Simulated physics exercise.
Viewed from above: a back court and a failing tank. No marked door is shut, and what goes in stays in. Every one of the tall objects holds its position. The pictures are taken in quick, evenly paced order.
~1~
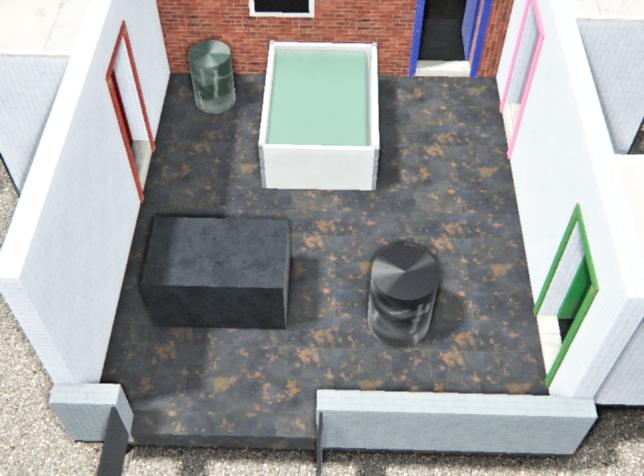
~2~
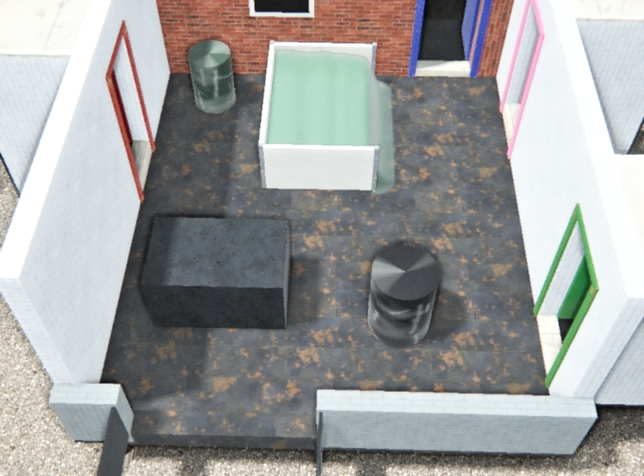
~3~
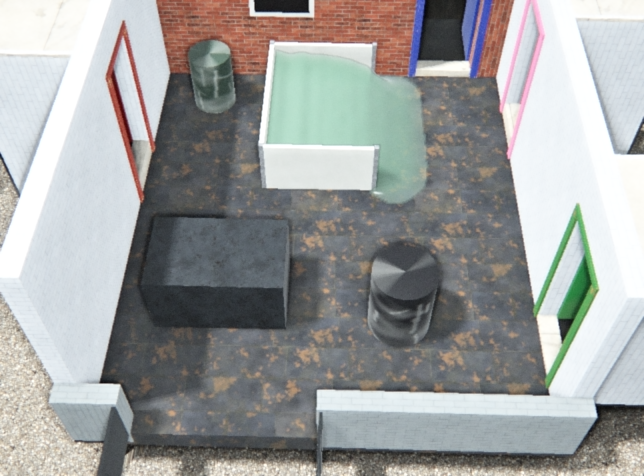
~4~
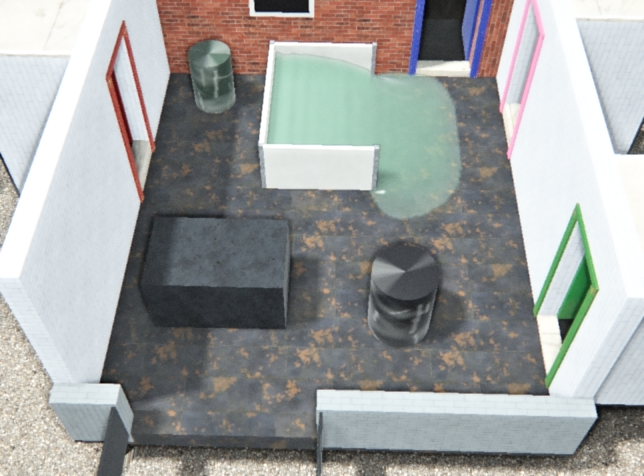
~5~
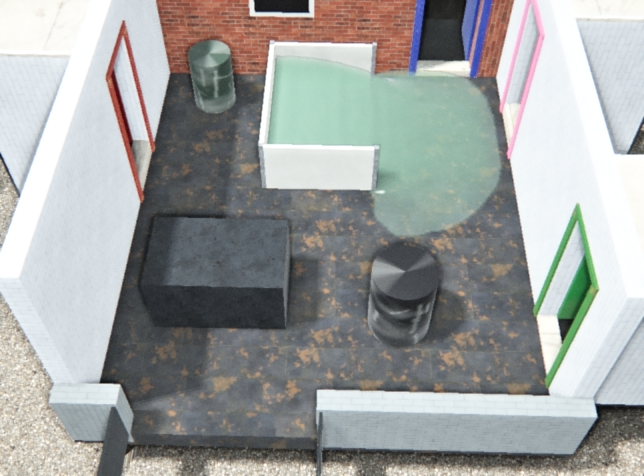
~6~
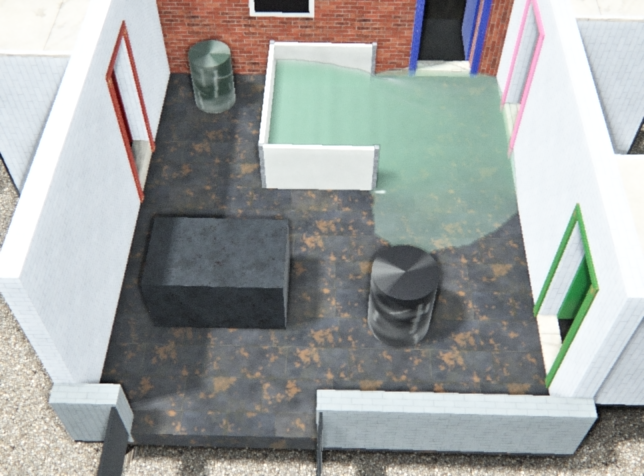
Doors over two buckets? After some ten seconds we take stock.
One by one: The green door tops two buckets, the blue door tops two buckets, the pink door tops two buckets, the red door never tops two buckets.
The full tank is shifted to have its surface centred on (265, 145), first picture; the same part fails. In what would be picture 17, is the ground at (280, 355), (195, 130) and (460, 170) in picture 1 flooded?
Well, in the order you listed them, they'd be unreached, unreached and reached by the flood.
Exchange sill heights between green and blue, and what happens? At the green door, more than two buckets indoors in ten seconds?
Looks like green ends up short there.
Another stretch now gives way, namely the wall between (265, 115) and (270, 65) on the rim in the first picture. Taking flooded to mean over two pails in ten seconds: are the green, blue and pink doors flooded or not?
Going door by door, the green door remains beneath it, the blue door remains beneath it, and the pink door remains beneath it.
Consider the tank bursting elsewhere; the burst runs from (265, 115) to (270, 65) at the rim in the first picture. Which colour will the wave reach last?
That would be the one in green.
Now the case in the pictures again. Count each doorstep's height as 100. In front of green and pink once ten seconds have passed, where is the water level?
Near 120 and 30 per cent, in that order.
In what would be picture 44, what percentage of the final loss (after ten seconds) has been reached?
Roughly 65 per cent.
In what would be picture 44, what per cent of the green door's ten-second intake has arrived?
Some 60 per cent.
A moment on, water covers 30 % of the floor; the green door not reached, the blue door under two buckets in, the pink door far over two buckets in, the red door not reached.
Next, water covers 35 % of the floor; the green door wet at the sill, nothing in, the blue door over two buckets in, the pink door far over two buckets in, the red door not reached.
Then, water covers 50 % of the floor; the green door under two buckets in, the blue door far over two buckets in, the pink door far over two buckets in, the red door not reached.
Later, water covers 80 % of the floor; the green door over two buckets in, the blue door far over two buckets in, the pink door far over two buckets in, the red door wet at the sill, nothing in.
In the end, water covers 95 % of the floor; the green door over two buckets in, the blue door far over two buckets in, the pink door far over two buckets in, the red door wet at the sill, nothing in.
